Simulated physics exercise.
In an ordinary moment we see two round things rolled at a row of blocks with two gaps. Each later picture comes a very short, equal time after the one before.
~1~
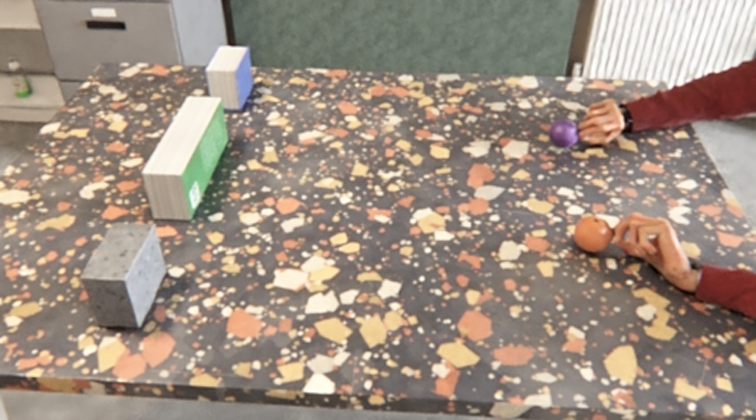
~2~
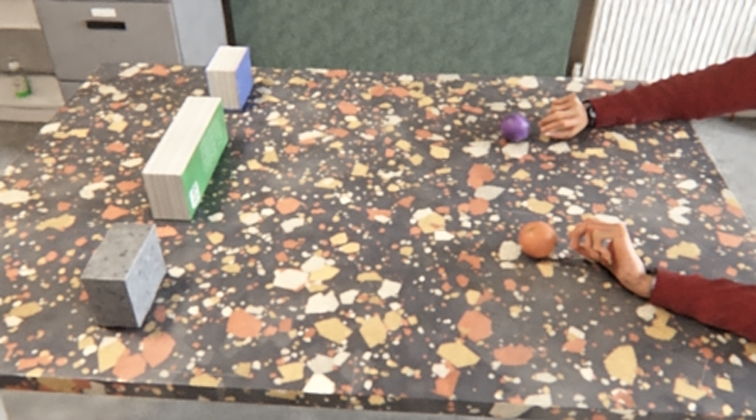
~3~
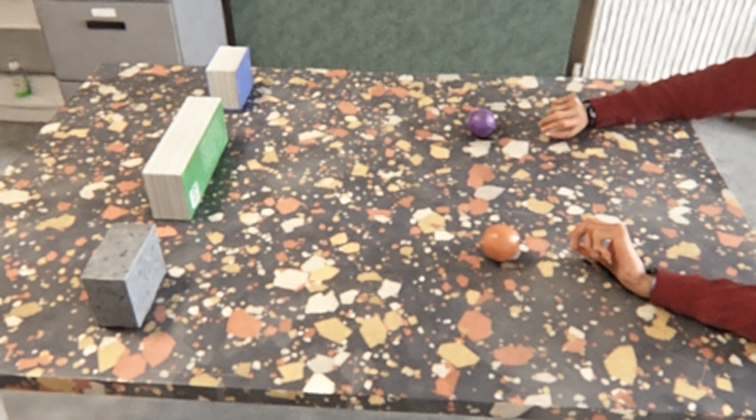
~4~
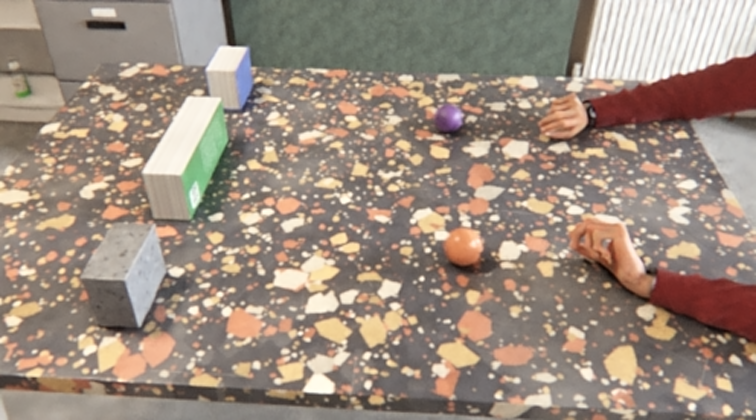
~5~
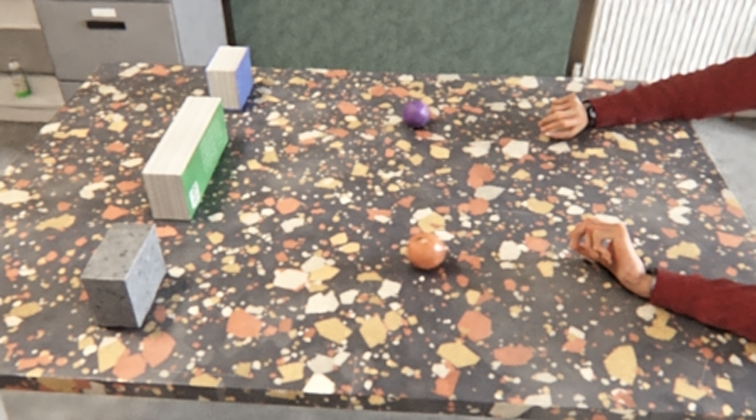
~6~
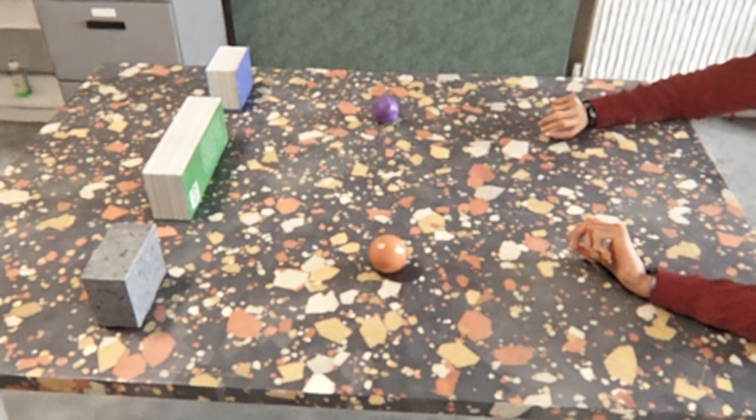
Two hands releasing a purple ball and an orange tomato, which roll leftward across a speckled table with three blocks standing at left.
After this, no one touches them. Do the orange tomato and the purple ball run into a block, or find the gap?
One by one: I expect the orange tomato to be kept back by a block; I expect the purple ball to be kept back by a block.
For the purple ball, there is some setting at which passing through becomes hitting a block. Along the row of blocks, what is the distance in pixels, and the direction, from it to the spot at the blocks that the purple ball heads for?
12 pixels down.
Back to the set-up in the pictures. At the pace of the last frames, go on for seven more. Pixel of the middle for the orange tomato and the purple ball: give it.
The first one sits near (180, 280), while the second sits near (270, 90).
Then, 0.36 s after the last picture, orange tomato coming back near (177, 276); purple ball coming back near (268, 89).
By the end, the orange tomato is stopped; the purple ball is stopped.
